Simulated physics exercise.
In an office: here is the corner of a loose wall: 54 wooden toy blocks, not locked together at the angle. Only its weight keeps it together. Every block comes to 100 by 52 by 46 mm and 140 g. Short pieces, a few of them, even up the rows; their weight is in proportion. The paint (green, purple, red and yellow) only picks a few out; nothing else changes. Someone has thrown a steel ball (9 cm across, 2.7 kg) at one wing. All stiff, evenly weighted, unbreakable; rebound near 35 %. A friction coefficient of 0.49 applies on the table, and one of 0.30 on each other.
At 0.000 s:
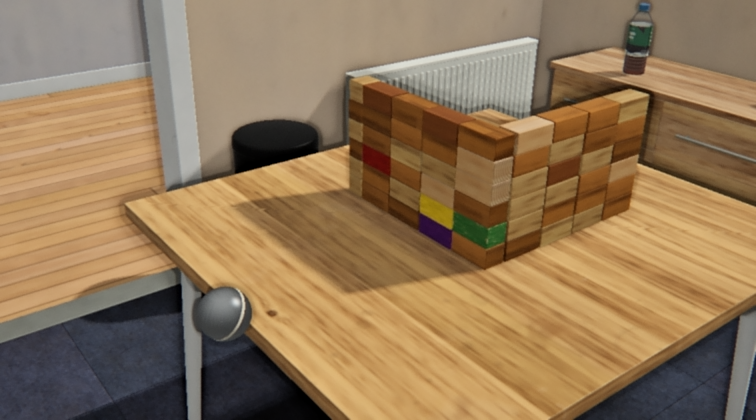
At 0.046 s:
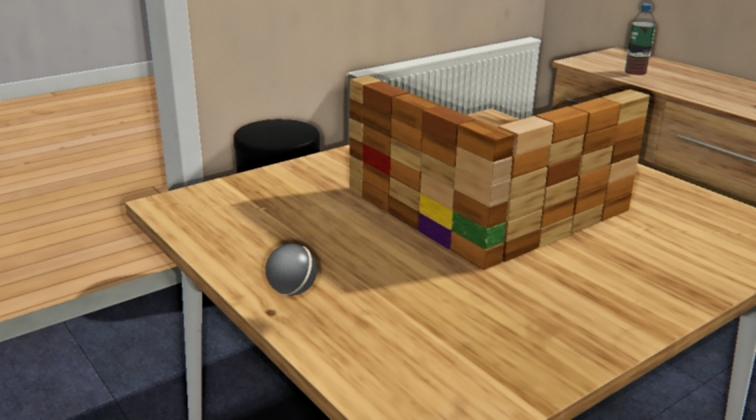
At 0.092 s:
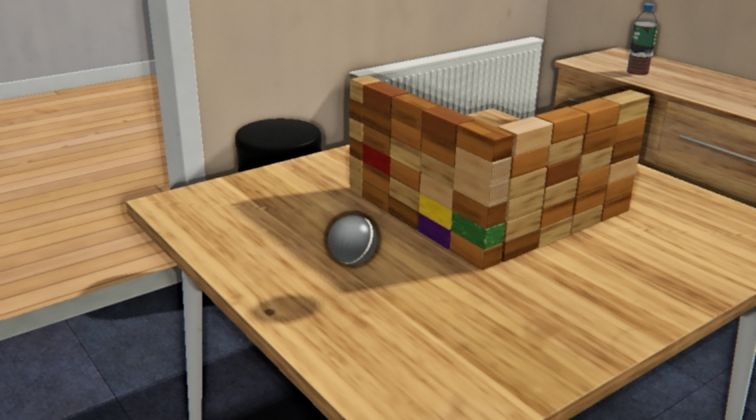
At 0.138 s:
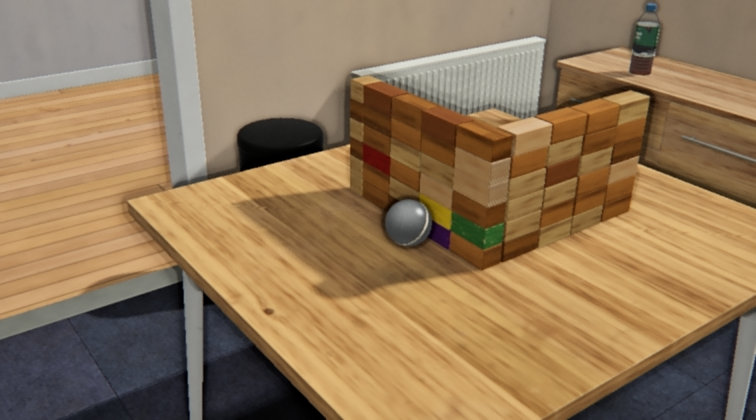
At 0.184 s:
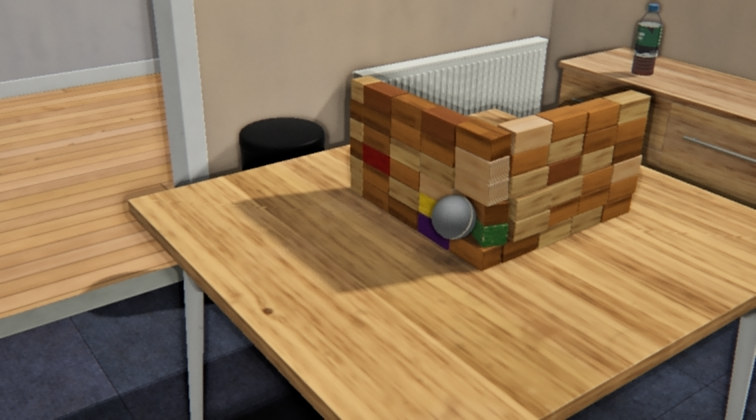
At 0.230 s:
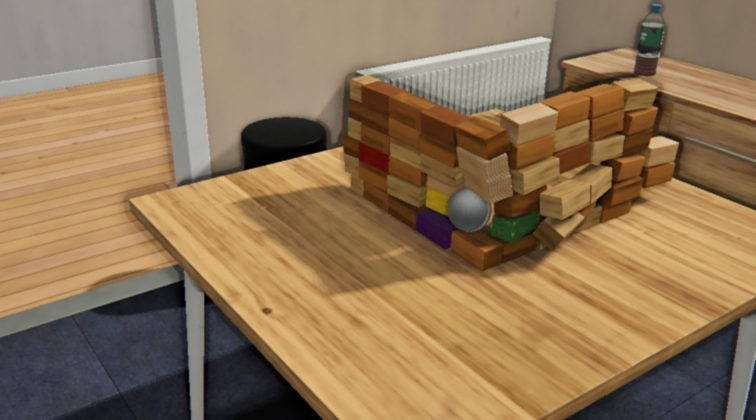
On a wooden table, a grey ball flew in from the left and struck a corner wall of wooden blocks near its painted ones, knocking the green block aside and shoving the right wing's blocks askew.
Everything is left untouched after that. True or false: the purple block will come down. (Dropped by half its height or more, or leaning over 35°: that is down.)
False.
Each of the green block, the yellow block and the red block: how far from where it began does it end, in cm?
Displacements: Green = 38, yellow = 14, red = 2 (cm).
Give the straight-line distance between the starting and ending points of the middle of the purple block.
I'd say close to 0 cm away from its start.
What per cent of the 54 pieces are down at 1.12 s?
It's 65 percent at that point.
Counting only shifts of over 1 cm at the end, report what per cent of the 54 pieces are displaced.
It works out to 85 percent.
By 0.30 s, ball still moving; 4 of the 54 blocks down; purple block unmoved; yellow block tilted 29°, 18 mm lower.
By 0.42 s, ball still moving; 30 of the 54 blocks down; purple block unmoved; yellow block tilted 64°, 35 mm lower.
By 0.64 s, ball still moving; 35 of the 54 blocks down; purple block unmoved; yellow block on its side.
When it is over (1.7 s), ball rolling away; 35 of the 54 blocks down; purple block unmoved; yellow block on its side; red block moved 21 mm. In pixels of the last frame, middles, purple block near (440, 228), yellow block near (463, 201).
